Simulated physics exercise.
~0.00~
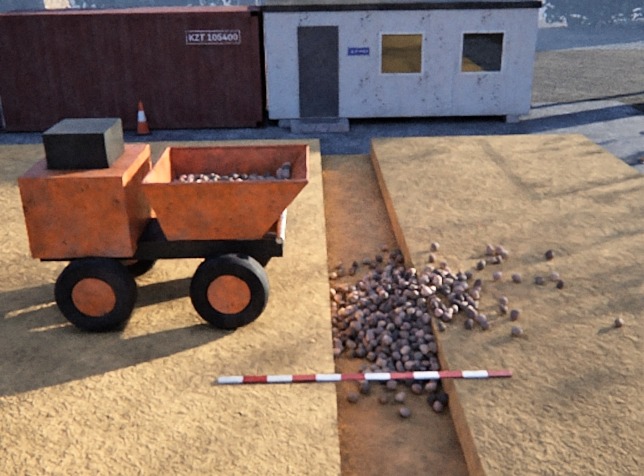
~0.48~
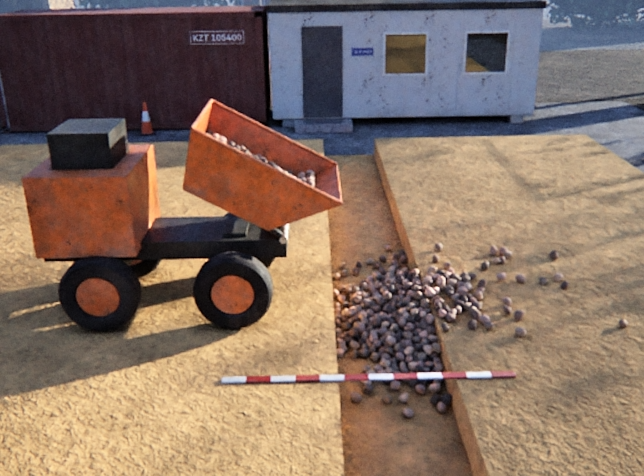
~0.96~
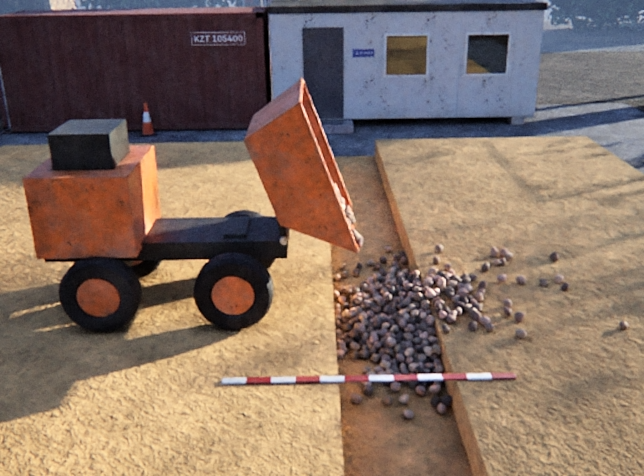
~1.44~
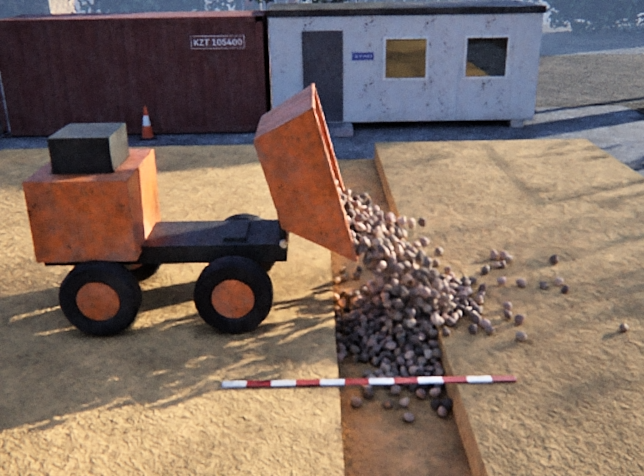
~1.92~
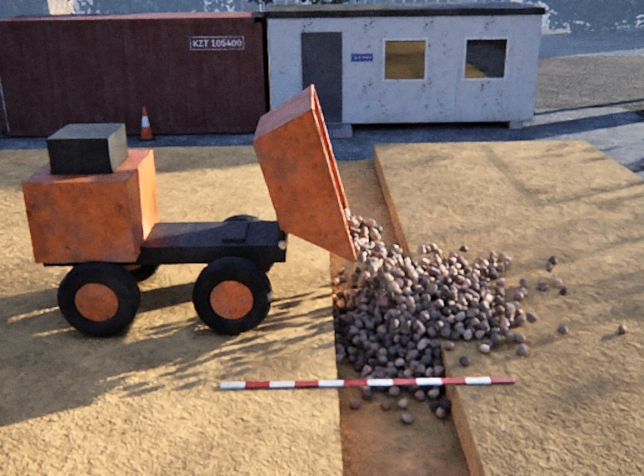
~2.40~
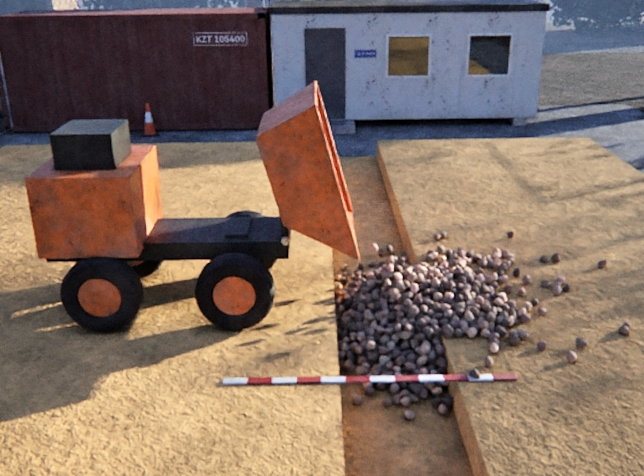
The clip shows an orange site dumper tipping its skip steeply to the right, pouring smooth stones onto an earlier pile in a trench beside a red and white staff. The skip ends raised and emptied, with the enlarged heap filling part of the trench and spilling past its far edge.
